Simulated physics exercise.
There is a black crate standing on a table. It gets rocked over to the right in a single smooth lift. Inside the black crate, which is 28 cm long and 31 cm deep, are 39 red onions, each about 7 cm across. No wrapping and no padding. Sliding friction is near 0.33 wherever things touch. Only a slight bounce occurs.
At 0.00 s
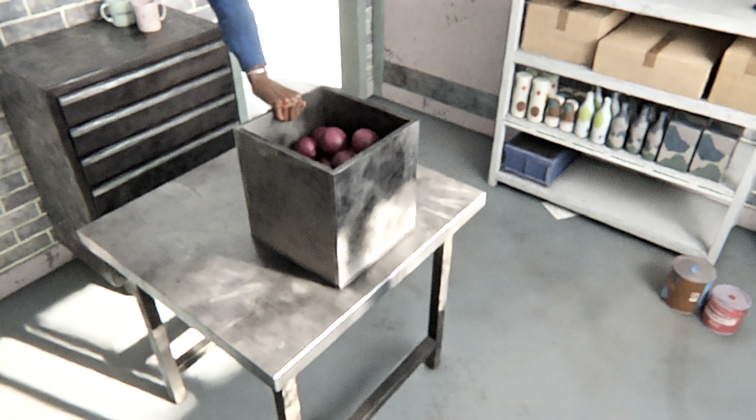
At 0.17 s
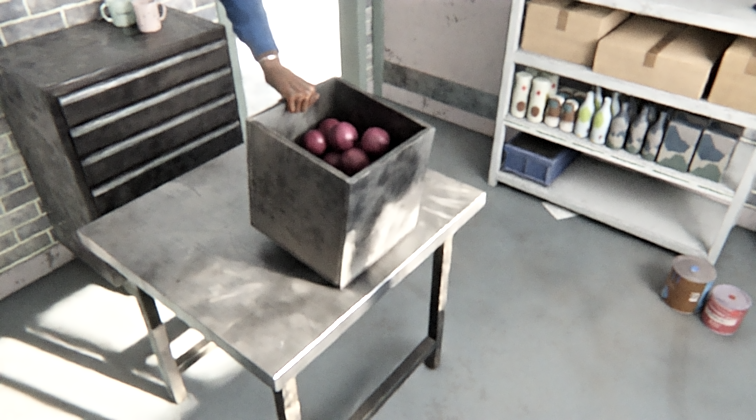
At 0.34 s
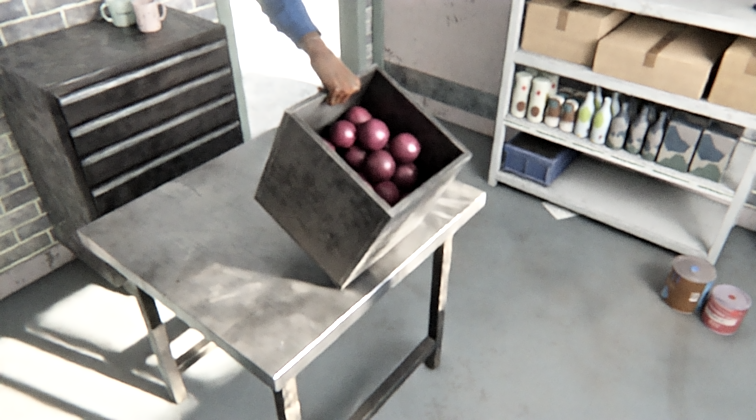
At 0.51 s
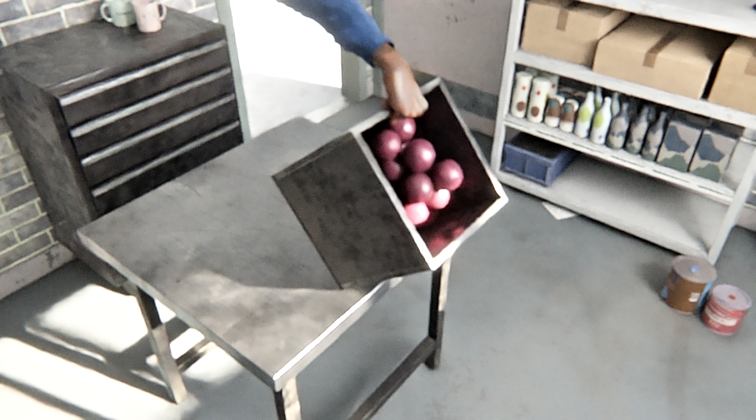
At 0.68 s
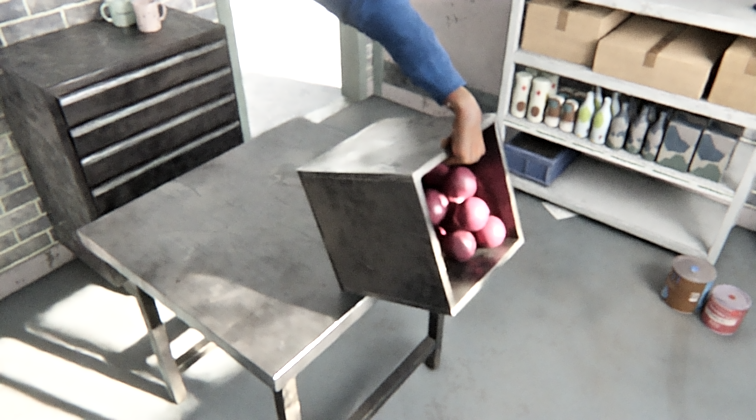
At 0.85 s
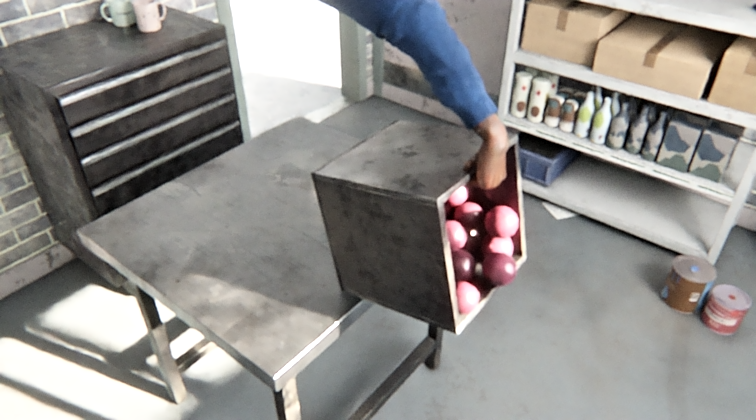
In the video, a hand grips the rim of a dark crate holding round, reddish-purple onions on a metal table and tilts it steadily to the right until it lies nearly on its side, the onions shifting toward its open end.
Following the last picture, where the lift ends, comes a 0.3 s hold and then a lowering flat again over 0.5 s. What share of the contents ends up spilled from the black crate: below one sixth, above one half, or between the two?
The black crate spills below one sixth of its contents.
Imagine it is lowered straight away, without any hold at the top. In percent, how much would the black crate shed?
In that case the black crate sheds 10 percent of its load.
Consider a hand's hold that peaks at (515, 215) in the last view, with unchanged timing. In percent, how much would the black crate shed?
Black crate 40%.
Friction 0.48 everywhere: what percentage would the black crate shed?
In that case the black crate sheds 10 per cent of its load.
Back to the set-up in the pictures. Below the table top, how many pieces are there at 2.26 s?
I'd estimate some 3 at that moment.
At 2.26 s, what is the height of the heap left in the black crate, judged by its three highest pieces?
Roughly 21 cm high.
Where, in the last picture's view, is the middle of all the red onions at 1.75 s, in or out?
Centred roughly at (340, 198).
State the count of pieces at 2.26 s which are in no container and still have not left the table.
Near 0, give or take.
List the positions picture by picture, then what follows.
In the first picture (we follow the rim corner now nearest the camera), black crate at (331, 171); tilt 0°; nothing out yet.
Black crate at (348, 179); tilt 8°, in the second picture.
Black crate at (389, 210); tilt 27°, in the third picture.
Black crate at (432, 262); tilt 50°, in the fourth picture.
Black crate at (454, 309); tilt 69°, in the fifth picture.
Black crate at (459, 328); tilt 77°; nothing out yet, in the sixth picture.
After 1.07 s, tilt 77°; 3 of 39 out of the black crate.
After 1.36 s, tilt 48°; 3 of 39 out of the black crate.
After 1.75 s, tilt 0°; 3 of 39 out of the black crate.
Final count (at 2.26 s), 3 of 39 out of the black crate. Asked share, 3 of 39, 8 per cent.
